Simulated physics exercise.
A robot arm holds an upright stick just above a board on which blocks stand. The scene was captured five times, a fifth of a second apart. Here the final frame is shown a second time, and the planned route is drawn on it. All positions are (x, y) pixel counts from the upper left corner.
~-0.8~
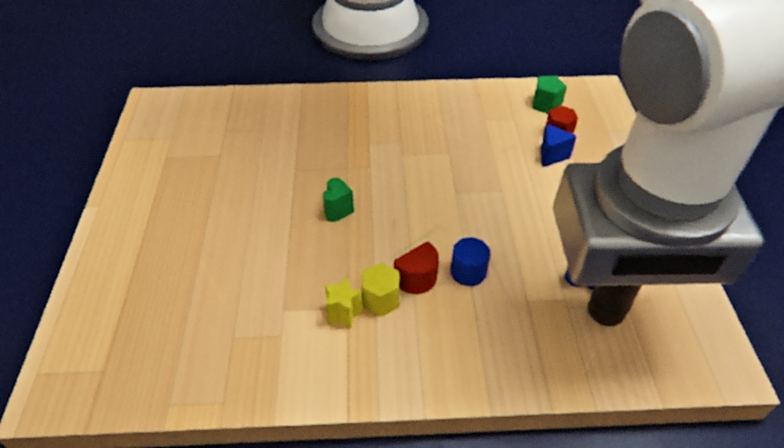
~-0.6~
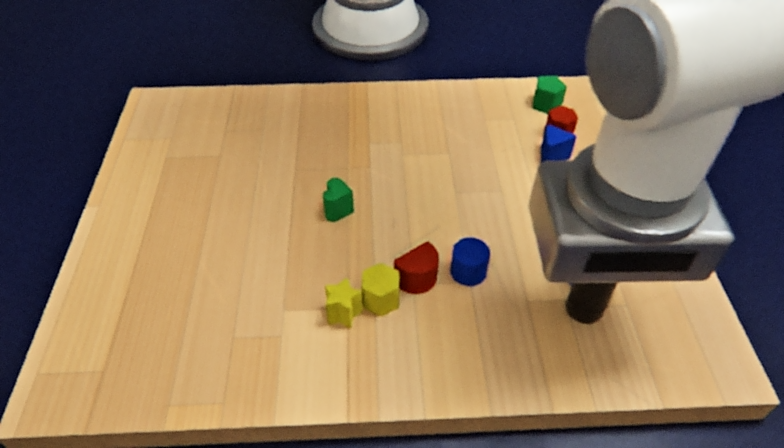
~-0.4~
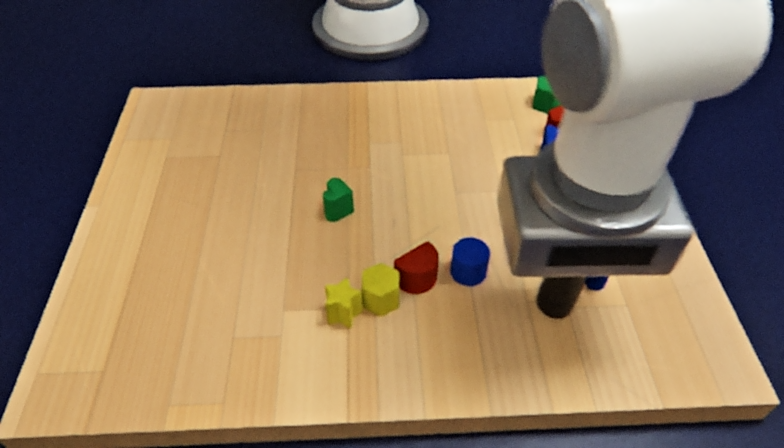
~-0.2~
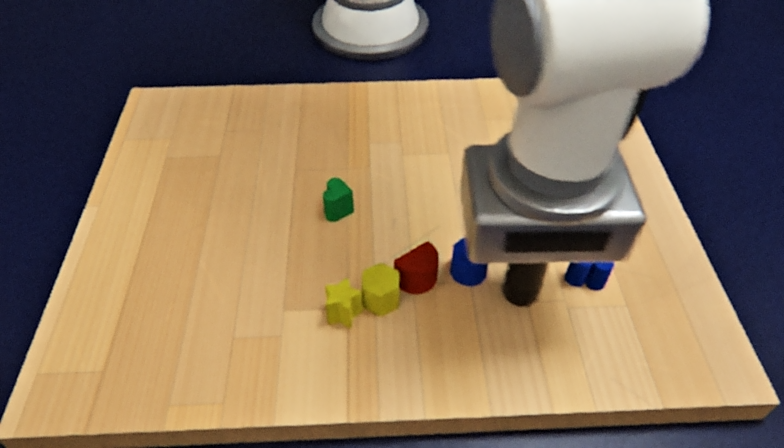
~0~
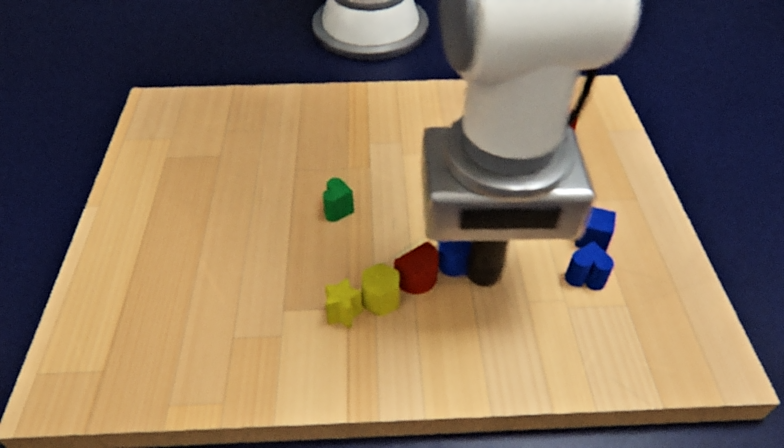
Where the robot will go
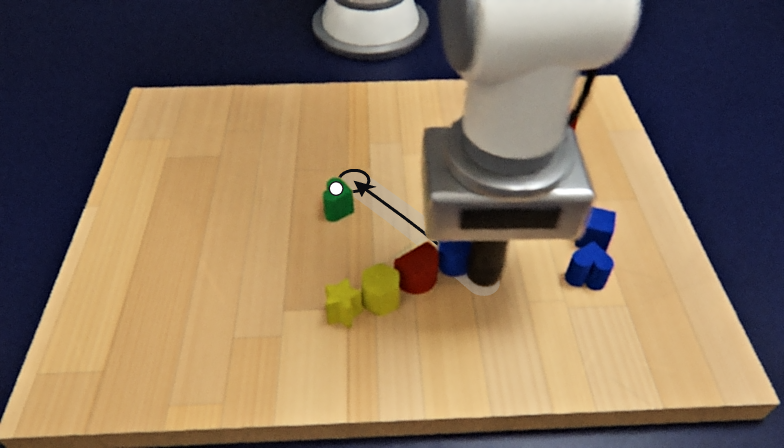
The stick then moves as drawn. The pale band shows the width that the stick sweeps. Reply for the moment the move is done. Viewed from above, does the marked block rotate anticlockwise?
No, that is not what happens.
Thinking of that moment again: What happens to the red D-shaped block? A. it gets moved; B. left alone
B - left alone.
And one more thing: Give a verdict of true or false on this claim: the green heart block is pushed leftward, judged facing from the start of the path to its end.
It is true.
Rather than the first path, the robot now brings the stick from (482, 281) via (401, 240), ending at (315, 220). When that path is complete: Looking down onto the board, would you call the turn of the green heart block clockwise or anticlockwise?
Looking down: Clockwise.
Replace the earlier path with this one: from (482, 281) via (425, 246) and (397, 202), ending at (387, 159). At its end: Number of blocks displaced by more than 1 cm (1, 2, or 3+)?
It's going to be one.
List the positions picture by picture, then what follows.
Stick's lower end at (606, 312); green heart block at (336, 189); red D-shaped block at (419, 258); blue cylinder at (472, 250), in the first frame.
Stick at (584, 310); blocks still, in the second frame.
Stick at (554, 305); blocks still, in the third frame.
Stick at (520, 293); blocks still, in the fourth frame.
Stick at (484, 274); green heart block at (336, 189); red D-shaped block at (419, 258); blue cylinder at (457, 241), in the fifth frame.
Drawn move, straight from (482, 281) to (354, 181); the dot is on the green heart block.
The first path, step by step. One third of the way, stick at (437, 235); blue cylinder at (407, 209).
Two thirds of the way, stick at (394, 202); green heart block at (328, 188), turned 15° clockwise; blue cylinder at (361, 192).
At the end, stick at (353, 173); green heart block at (318, 190), turned 45° clockwise; red D-shaped block still; blue cylinder at (348, 190).
